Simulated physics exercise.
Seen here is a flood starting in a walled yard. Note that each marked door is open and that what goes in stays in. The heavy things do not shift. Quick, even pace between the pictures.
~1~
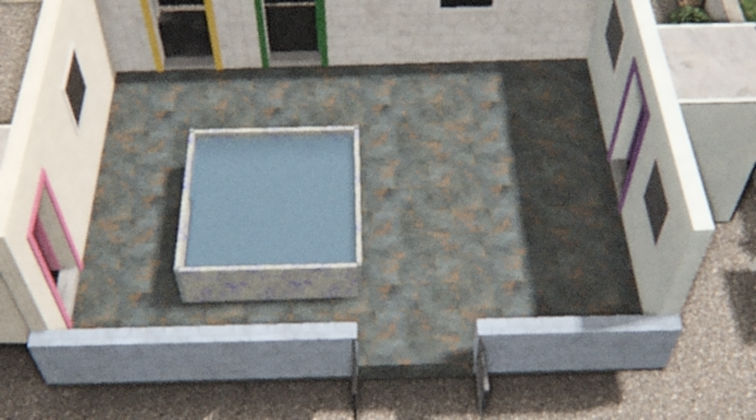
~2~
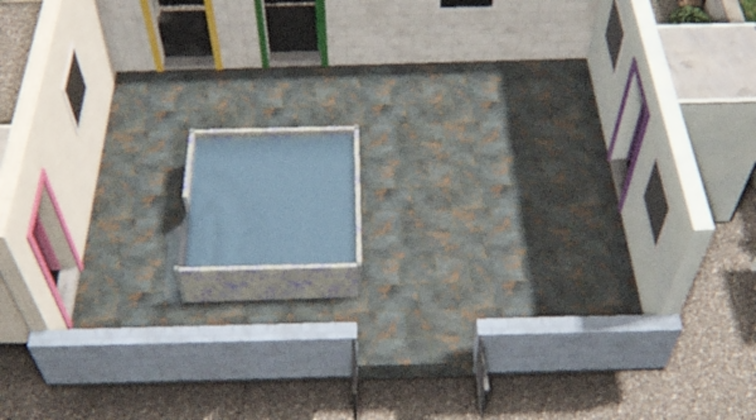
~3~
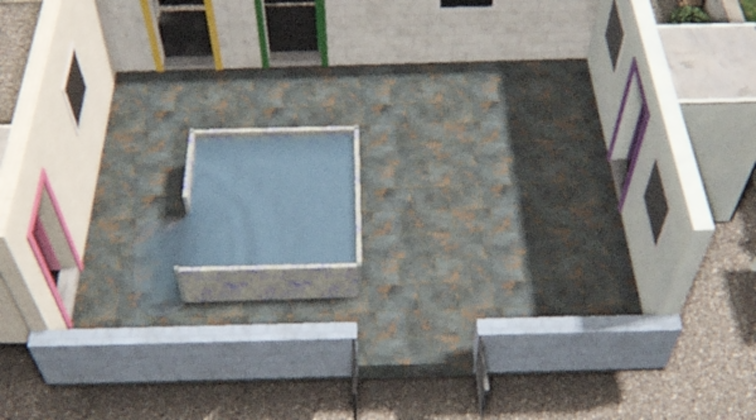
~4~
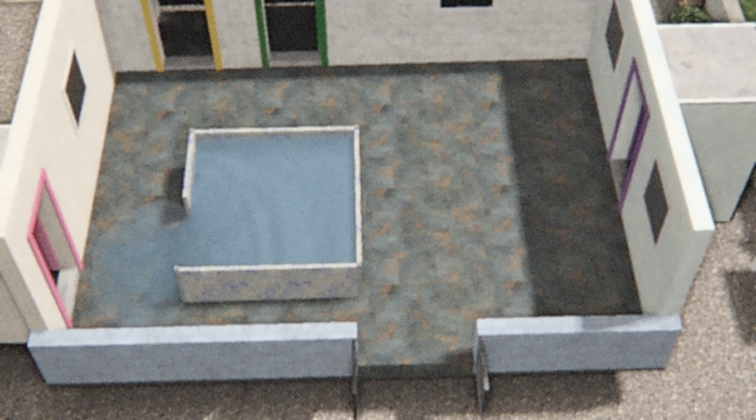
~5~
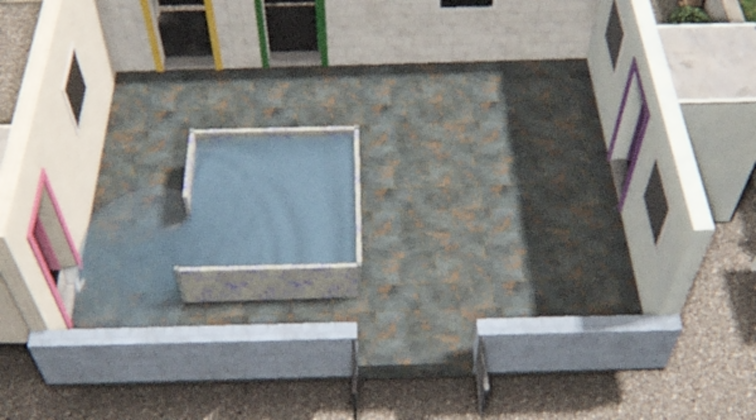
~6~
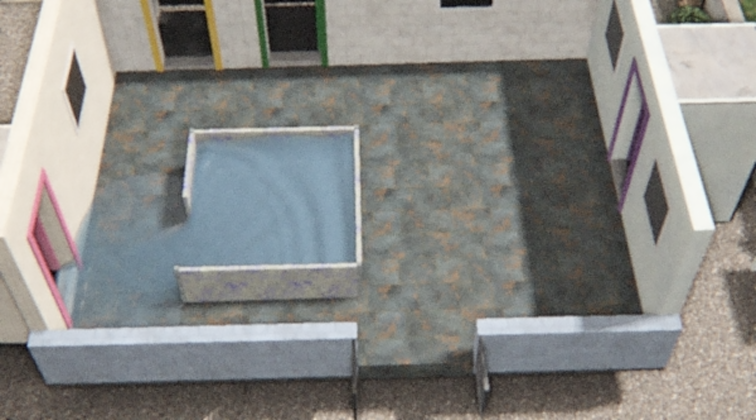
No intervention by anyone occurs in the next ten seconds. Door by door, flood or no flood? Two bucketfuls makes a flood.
Yellow door: Flood, pink door: Flood, green door: No flood, purple door: No flood.
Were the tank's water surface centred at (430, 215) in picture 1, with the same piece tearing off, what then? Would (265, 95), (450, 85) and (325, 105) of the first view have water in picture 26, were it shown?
The first spot ends up left untouched, the second left untouched and the third left untouched.
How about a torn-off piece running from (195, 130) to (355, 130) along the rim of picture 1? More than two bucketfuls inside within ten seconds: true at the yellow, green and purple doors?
Going door by door: The yellow door gets too much, the green door gets too much, and the purple door stays safe.
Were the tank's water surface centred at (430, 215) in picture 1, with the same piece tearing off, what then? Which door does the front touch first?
That's the door marked pink.
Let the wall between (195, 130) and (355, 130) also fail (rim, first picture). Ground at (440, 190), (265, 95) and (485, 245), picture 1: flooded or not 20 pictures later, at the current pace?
Point by point: Untouched, swamped and untouched.
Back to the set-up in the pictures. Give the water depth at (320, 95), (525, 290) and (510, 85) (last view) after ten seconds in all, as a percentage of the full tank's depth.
Some 6, 4 and 6 in a hundred.
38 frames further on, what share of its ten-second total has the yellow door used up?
About 60 per cent.
A moment on, water covers 15 % of the floor; the yellow door not reached, the pink door far over two buckets in, the green door not reached, the purple door not reached.
Next, water covers 25 % of the floor; the yellow door not reached, the pink door far over two buckets in, the green door not reached, the purple door not reached.
Then, water covers 40 % of the floor; the yellow door over two buckets in, the pink door far over two buckets in, the green door wet at the sill, nothing in, the purple door not reached.
Later, water covers 75 % of the floor; the yellow door far over two buckets in, the pink door far over two buckets in, the green door wet at the sill, nothing in, the purple door not reached.
In the end, water covers 95 % of the floor; the yellow door far over two buckets in, the pink door far over two buckets in, the green door wet at the sill, nothing in, the purple door wet at the sill, nothing in.
